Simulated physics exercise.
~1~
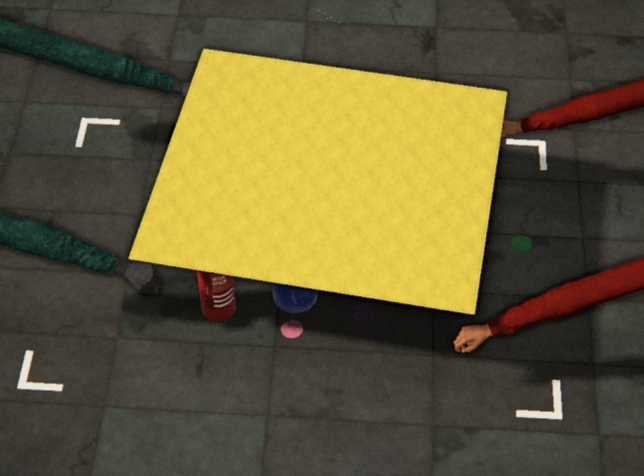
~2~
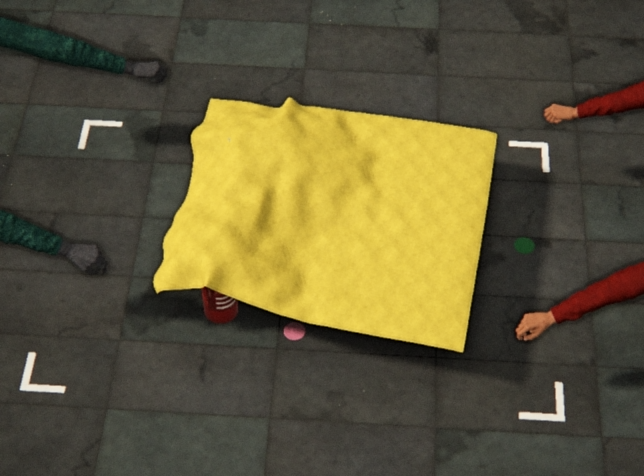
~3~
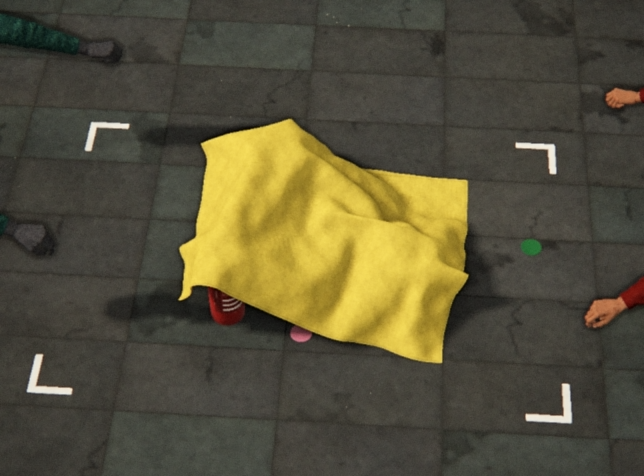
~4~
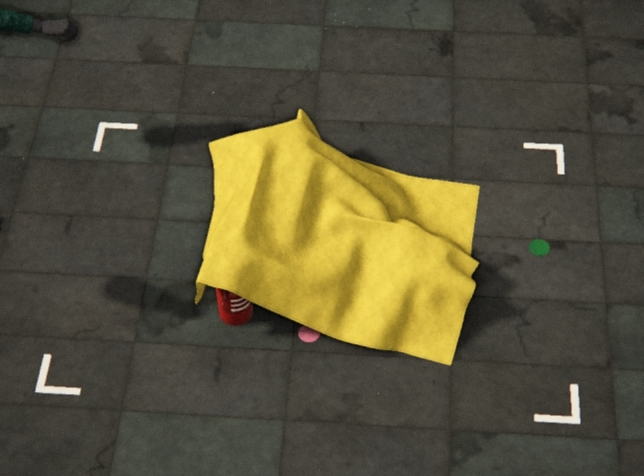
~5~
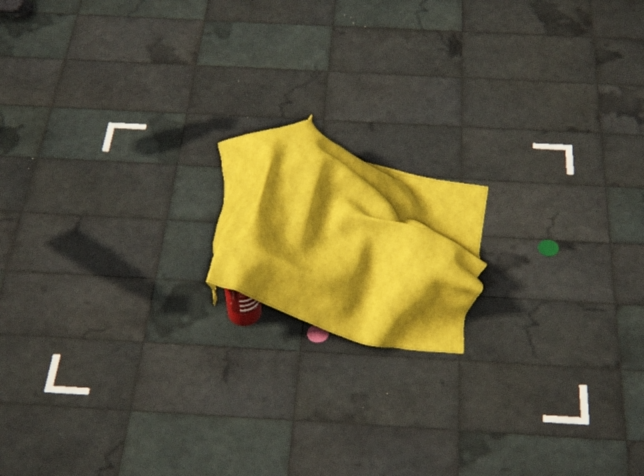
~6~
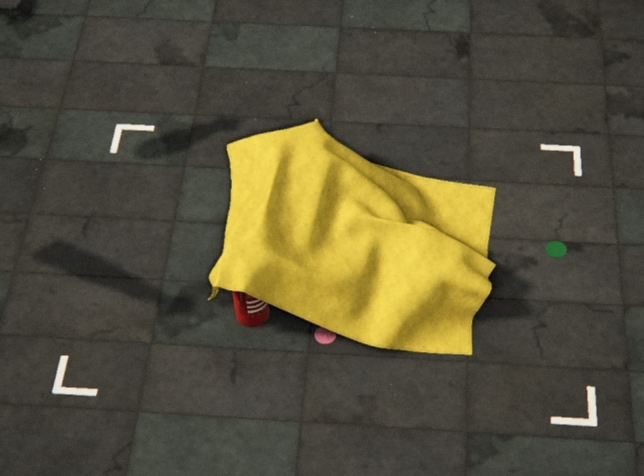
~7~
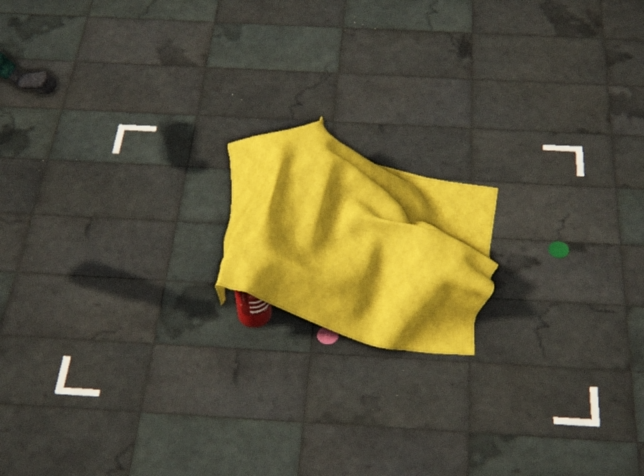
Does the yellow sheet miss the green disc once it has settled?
Yes, the sheet misses it. The green disc still lies in plain view on the floor to the right of the cloth.
